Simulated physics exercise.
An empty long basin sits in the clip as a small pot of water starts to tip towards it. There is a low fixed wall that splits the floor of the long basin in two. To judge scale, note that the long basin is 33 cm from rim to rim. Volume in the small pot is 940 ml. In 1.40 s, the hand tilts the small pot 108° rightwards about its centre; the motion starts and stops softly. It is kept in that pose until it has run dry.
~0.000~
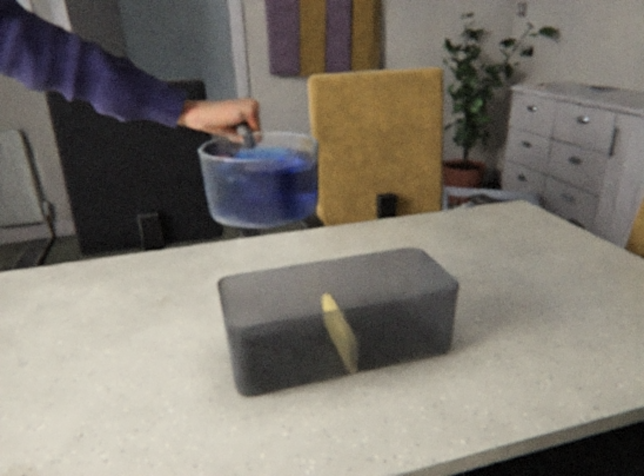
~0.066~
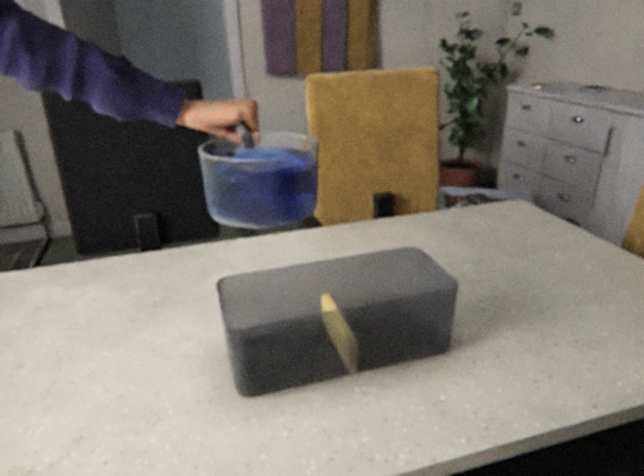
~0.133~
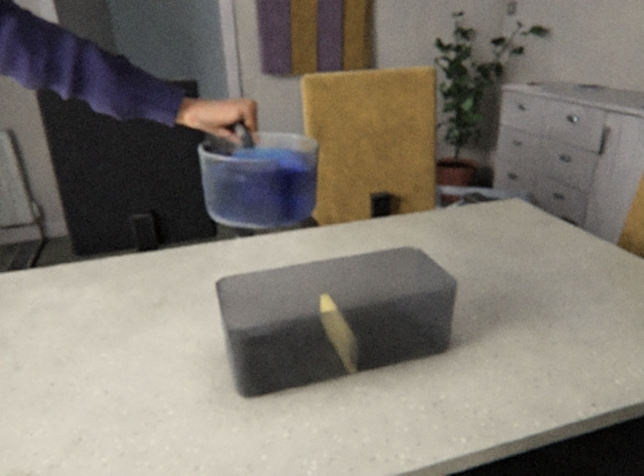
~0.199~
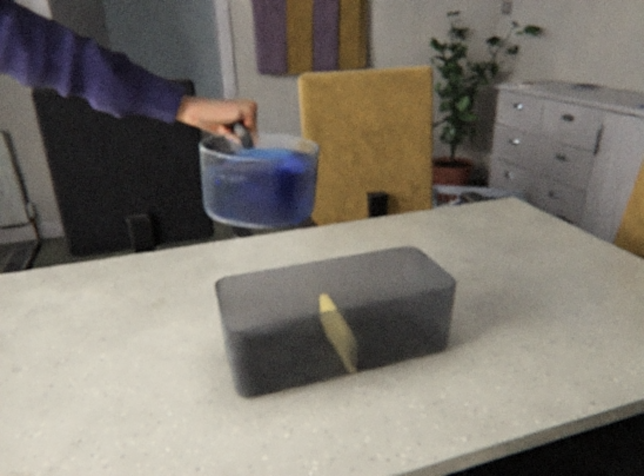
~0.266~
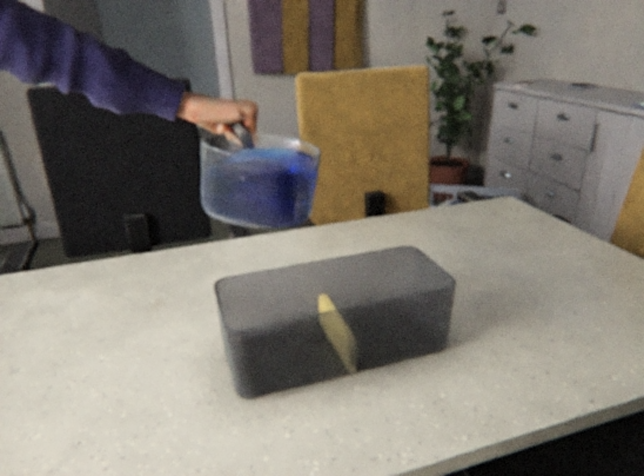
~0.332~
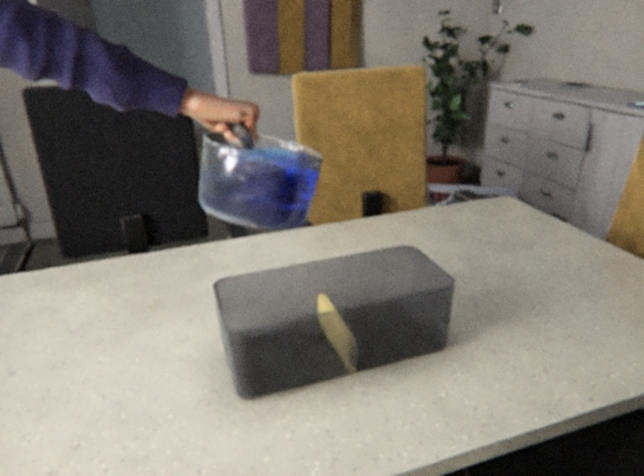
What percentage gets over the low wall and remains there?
88 %.
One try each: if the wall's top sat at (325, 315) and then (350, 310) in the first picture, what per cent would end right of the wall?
Around 95 and 75 percent, in that order.
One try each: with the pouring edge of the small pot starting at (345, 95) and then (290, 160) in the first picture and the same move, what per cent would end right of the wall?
Result: 90 per cent, then 60 per cent.
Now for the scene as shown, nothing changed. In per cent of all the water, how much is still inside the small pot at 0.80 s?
At that time about 60 in a hundred parts are still held.
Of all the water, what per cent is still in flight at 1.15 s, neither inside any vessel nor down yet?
Close to 12 in every hundred parts.
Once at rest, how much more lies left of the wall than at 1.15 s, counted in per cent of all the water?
Some 9 per cent.
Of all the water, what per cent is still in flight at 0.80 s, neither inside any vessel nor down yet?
Some 28 per cent, I reckon.
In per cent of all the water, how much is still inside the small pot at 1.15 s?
About 12 per cent.
By 0.80 s the tilt is 66° and 60 per cent is still to pour, 1 is left of the wall and 10 right of it.
By 1.15 s the tilt is 100° and 12 per cent is still to pour, 2 is left of the wall and 74 right of it.
By 1.51 s the tilt is 108° and 0 per cent is still to pour, 10 is left of the wall and 88 right of it.
By 1.90 s the tilt is 108° and 0 per cent is still to pour, 11 is left of the wall and 88 right of it.
At rest 11 per cent lies left of the wall, 88 right of it and 1 outside.
